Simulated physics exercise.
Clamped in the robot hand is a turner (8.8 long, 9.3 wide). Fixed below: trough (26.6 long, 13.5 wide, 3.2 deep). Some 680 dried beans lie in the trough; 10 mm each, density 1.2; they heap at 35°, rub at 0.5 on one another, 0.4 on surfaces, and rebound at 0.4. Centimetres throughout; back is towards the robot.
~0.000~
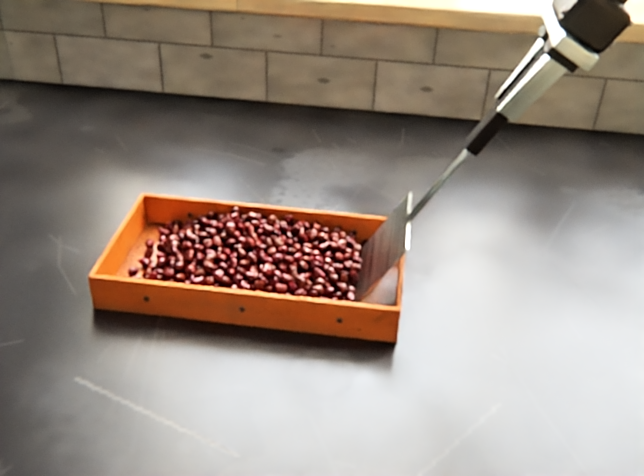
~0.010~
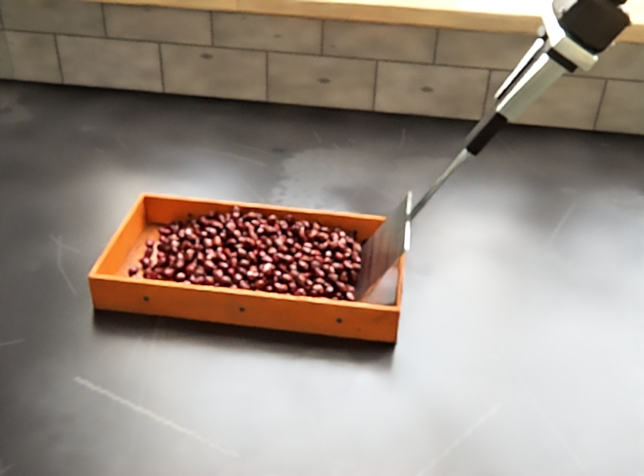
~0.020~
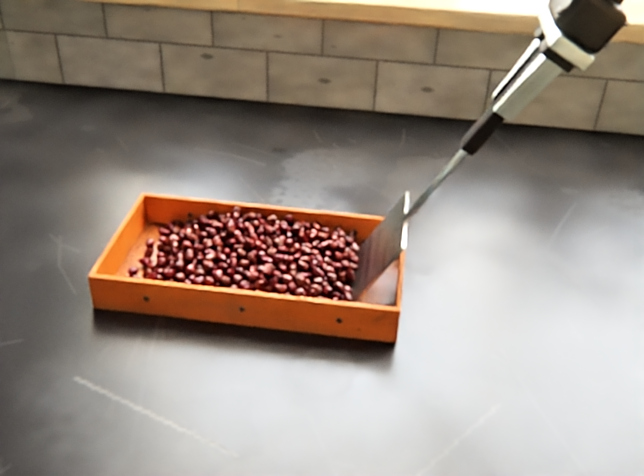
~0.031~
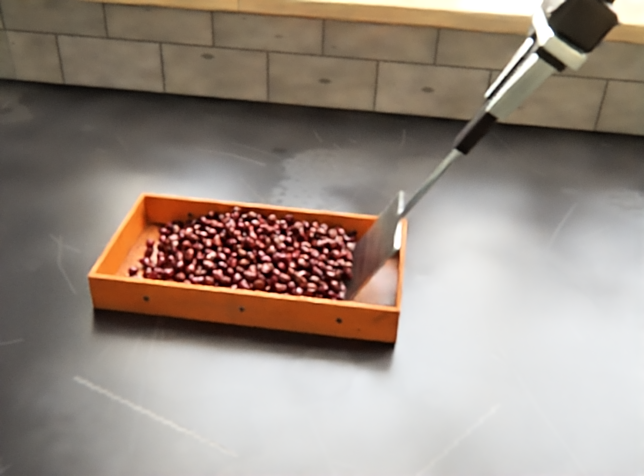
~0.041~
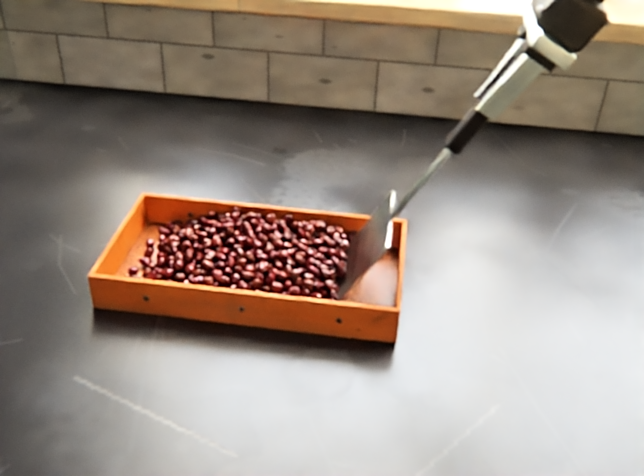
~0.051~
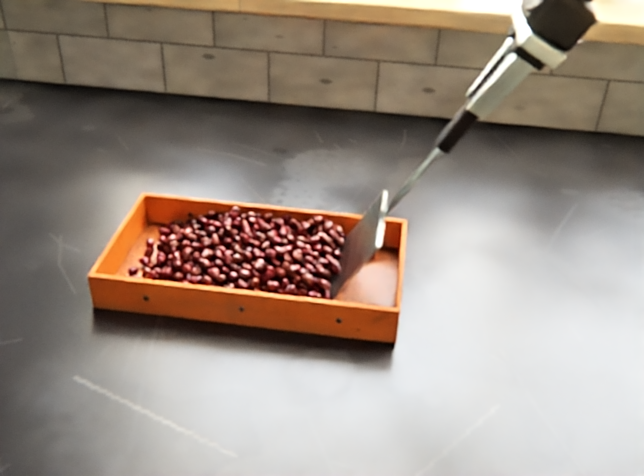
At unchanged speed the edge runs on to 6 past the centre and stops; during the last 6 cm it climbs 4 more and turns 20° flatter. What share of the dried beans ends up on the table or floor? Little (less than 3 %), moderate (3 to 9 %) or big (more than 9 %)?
On the table or floor the share is big, more than 9 %.
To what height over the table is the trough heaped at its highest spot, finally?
Roughly 5.5 cm.
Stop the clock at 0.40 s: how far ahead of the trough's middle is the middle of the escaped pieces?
About 18 cm.
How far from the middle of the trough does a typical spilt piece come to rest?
Some 20 cm.
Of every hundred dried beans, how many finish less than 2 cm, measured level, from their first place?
About 15 per cent.
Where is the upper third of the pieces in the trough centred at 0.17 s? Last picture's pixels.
At about (224, 232).
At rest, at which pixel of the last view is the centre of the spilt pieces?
Near (75, 246).
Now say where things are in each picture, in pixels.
The first picture shows turner top edge at (409, 218), sloping 60°; upper third of the load around (261, 255), from x 130 to 370, top at y 210; 684 in the trough.
The second picture shows turner top edge at (409, 218), sloping 60°; upper third of the load around (261, 255), from x 130 to 370, top at y 210.
The third picture shows turner top edge at (406, 218), sloping 60°; upper third of the load around (261, 255), from x 130 to 370, top at y 210.
The fourth picture shows turner top edge at (400, 218), sloping 60°; upper third of the load around (261, 255), from x 130 to 370, top at y 210.
The fifth picture shows turner top edge at (392, 217), sloping 60°; upper third of the load around (266, 254), from x 130 to 370, top at y 210.
The sixth picture shows turner top edge at (383, 216), sloping 60°; upper third of the load around (266, 253), from x 130 to 370, top at y 210; 684 in the trough.
After 0.11 s, sloping 60°, highest piece 6 above the table; 684 in the trough.
After 0.17 s, sloping 53°, highest piece 8 above the table; 683 in the trough, 1 on the blade or in flight.
After 0.40 s, sloping 40°, highest piece 6 above the table; 567 in the trough, 109 on the table or floor, 8 on the blade or in flight.
After 1.45 s, sloping 40°, highest piece 5 above the table; 562 in the trough, 122 on the table or floor.
At rest, 562 in the trough, 122 on the table or floor. That is 18 % on the table or floor.
